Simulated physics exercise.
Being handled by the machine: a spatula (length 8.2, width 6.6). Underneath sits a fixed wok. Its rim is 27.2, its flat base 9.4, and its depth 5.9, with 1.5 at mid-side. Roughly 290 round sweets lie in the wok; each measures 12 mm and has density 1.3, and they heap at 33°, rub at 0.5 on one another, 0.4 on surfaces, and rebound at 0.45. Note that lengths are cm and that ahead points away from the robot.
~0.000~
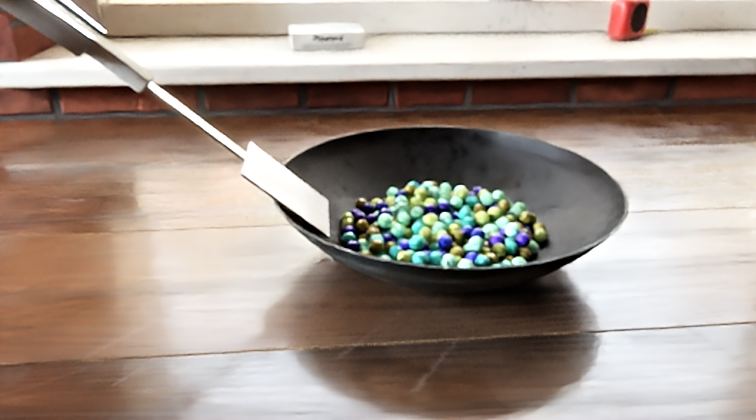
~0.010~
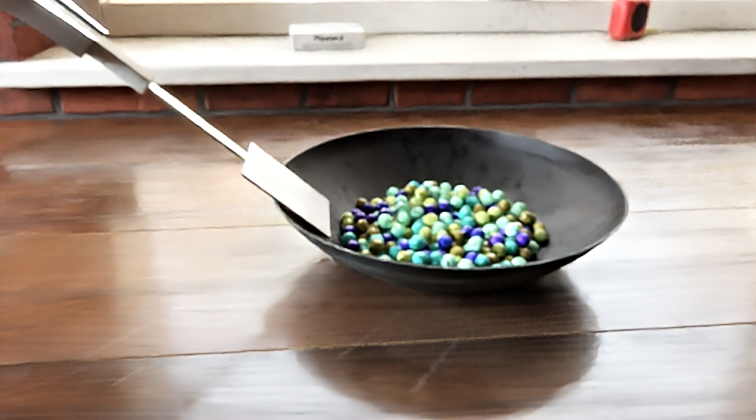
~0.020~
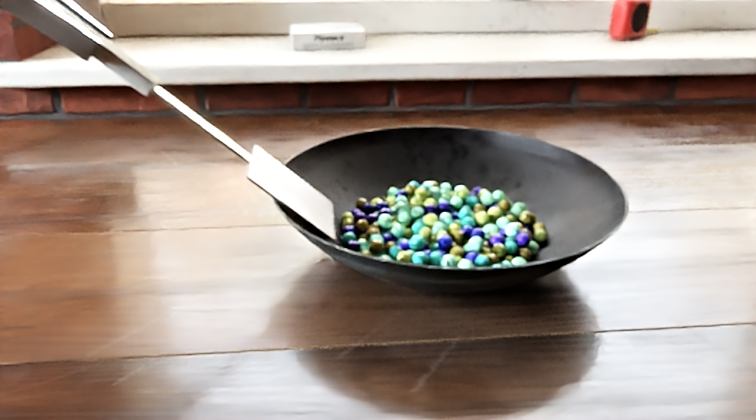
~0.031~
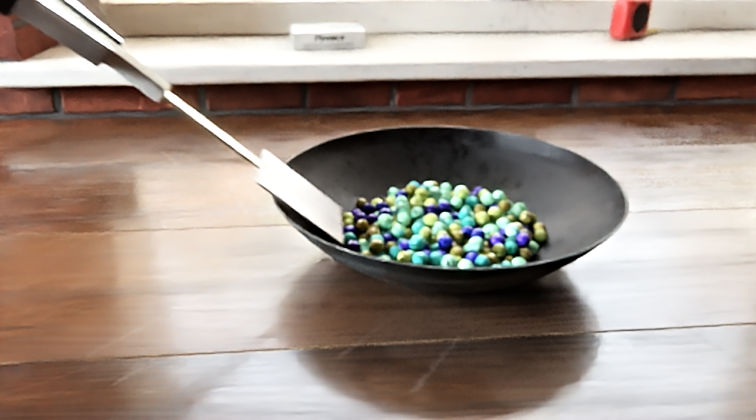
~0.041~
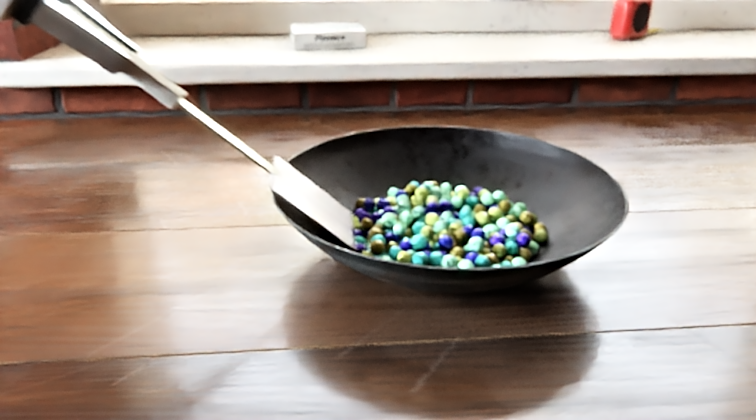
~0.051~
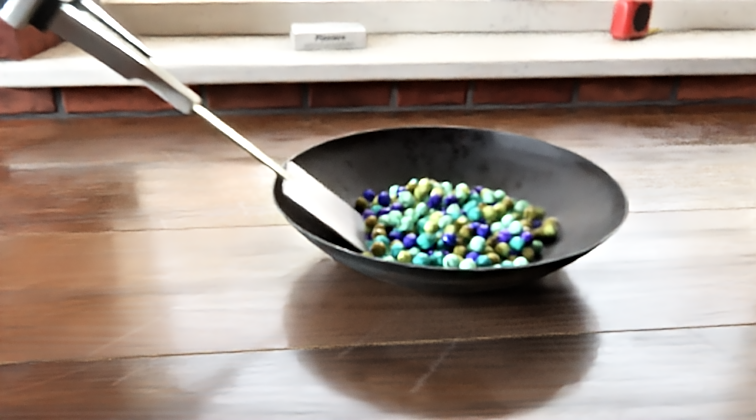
In the video, a metal spatula held by a machine rests at the left side of a dark wok of small, round, colourful balls on a wooden surface, then slides slightly down and right, nudging the pile a little.
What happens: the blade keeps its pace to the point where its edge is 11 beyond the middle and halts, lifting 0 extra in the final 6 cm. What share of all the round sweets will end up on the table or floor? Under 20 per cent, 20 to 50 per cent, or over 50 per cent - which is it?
It is 20 to 50 per cent.
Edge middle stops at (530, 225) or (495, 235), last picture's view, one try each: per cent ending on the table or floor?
First try roughly 5 percent, second roughly 0 percent.
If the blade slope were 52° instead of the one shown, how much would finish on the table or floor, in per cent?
Some 40 in a hundred.
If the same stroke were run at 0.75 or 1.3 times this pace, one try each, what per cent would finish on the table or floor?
30 and 50 %.
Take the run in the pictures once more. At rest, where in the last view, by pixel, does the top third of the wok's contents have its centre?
The centre sits at about (477, 207).
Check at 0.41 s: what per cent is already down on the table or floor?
Estimate: About 25 percent.
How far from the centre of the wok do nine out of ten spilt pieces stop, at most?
I'd put it at about 40 centimetres.
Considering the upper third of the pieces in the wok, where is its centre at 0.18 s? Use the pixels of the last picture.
About pixel (552, 195).
By 0.12 s, sloping 42°, highest piece 7 above the table; 290 in the wok.
By 0.18 s, sloping 42°, highest piece 8 above the table; 286 in the wok, 4 on the blade or in flight.
By 0.41 s, sloping 42°, highest piece 9 above the table; 167 in the wok, 75 on the table or floor, 48 on the blade or in flight.
By 1.46 s, sloping 42°, highest piece 5 above the table; 167 in the wok, 123 on the table or floor.
Final count, 167 in the wok, 123 on the table or floor. That is 42 % on the table or floor.
